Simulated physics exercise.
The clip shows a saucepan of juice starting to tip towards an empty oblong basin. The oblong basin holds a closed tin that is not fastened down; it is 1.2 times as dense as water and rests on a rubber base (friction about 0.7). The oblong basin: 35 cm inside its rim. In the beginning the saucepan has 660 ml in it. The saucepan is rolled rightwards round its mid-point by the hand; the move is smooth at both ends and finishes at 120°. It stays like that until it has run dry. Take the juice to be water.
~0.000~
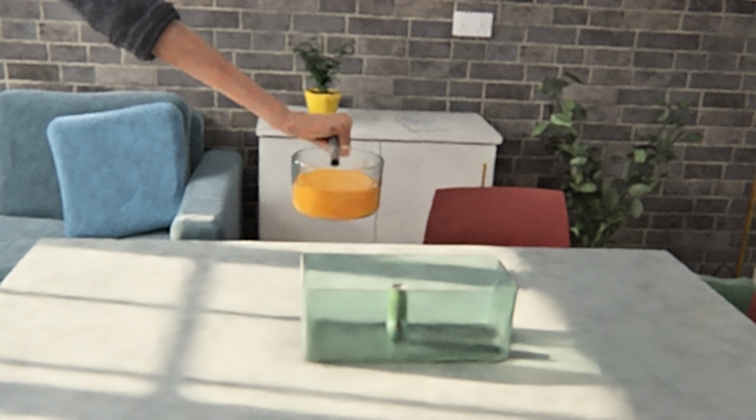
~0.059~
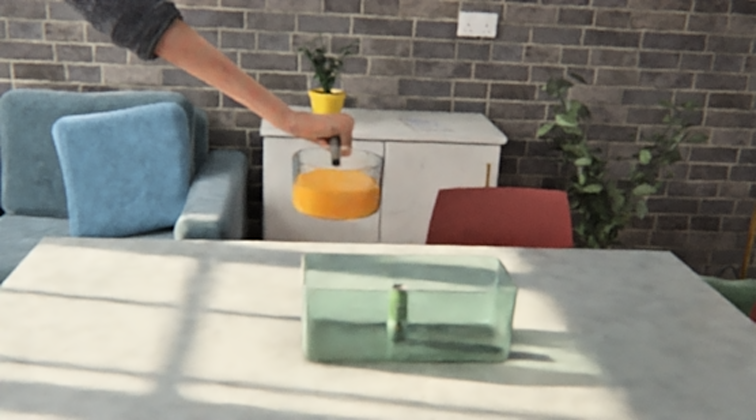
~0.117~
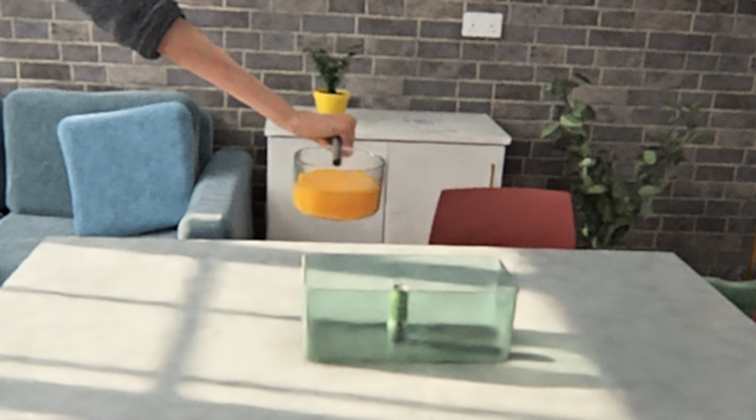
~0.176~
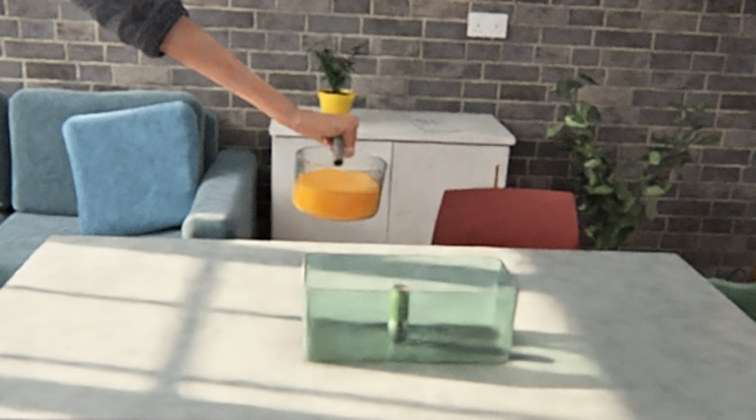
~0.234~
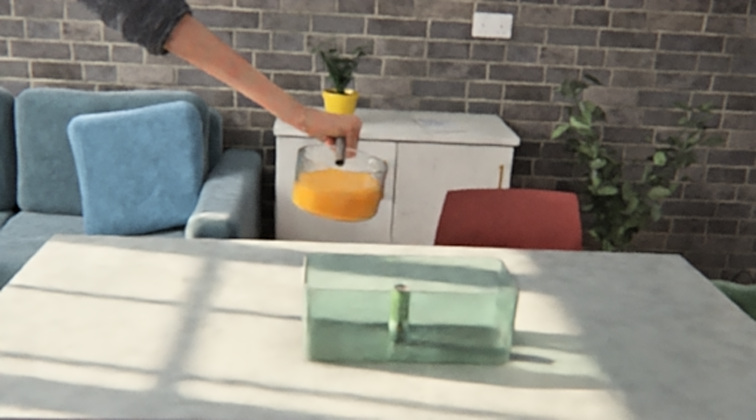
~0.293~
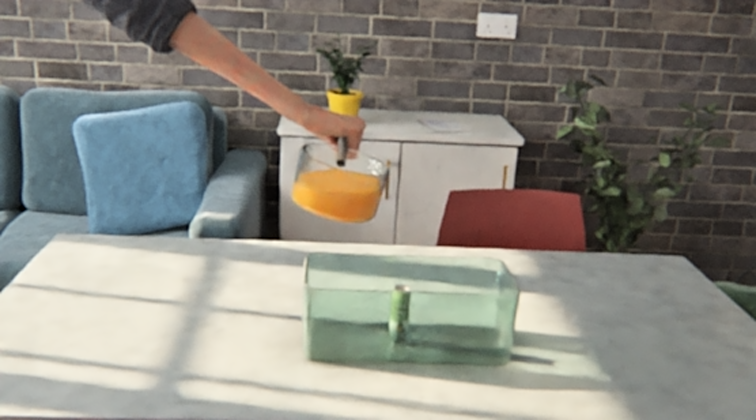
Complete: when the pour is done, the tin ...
... remains on its base.
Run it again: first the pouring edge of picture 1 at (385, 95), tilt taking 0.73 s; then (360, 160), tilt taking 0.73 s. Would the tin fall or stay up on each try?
The tin stays vertical the first time and overturns the second time.
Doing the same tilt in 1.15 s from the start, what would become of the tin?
Then the tin does not tip.
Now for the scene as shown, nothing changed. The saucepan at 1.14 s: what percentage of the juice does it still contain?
What remains is about 10 percent of it all.
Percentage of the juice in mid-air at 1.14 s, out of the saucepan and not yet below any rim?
Around 12 percent of it is airborne.
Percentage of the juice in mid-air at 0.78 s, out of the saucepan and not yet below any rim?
Near 26 per cent of it all.
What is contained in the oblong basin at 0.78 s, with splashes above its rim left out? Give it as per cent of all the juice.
5 %, roughly.
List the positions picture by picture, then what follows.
It leans 0°; its right rim is at (383, 161); the juice meets the walls at (294, 178) and (379, 181); the oblong basin's rim runs from (303, 271) to (508, 274); the tin's top is at (399, 290), in the first picture.
It leans 1°; its right rim is at (383, 161); the juice meets the walls at (295, 178) and (380, 181), in the second picture.
It leans 2°; its right rim is at (384, 162); the juice meets the walls at (295, 179) and (380, 182), in the third picture.
It leans 4°; its right rim is at (386, 165); the juice meets the walls at (296, 178) and (381, 182), in the fourth picture.
It leans 8°; its right rim is at (387, 167); the juice meets the walls at (296, 179) and (382, 182), in the fifth picture.
It leans 12°; its right rim is at (388, 171); the juice meets the walls at (296, 178) and (382, 183), in the sixth picture.
Then, 0.78 s in, the tilt is 69° and 69 per cent is still to pour; the tin stands where it began.
Then, 1.14 s in, the tilt is 109° and 9 per cent is still to pour; the tin stands where it began.
Then, 1.52 s in, the tilt is 120° and 0 per cent is still to pour; the tin stands where it began.
Then, 1.93 s in, the tilt is 120° and 0 per cent is still to pour; the tin stands where it began.
Finally, the tin stands where it began.
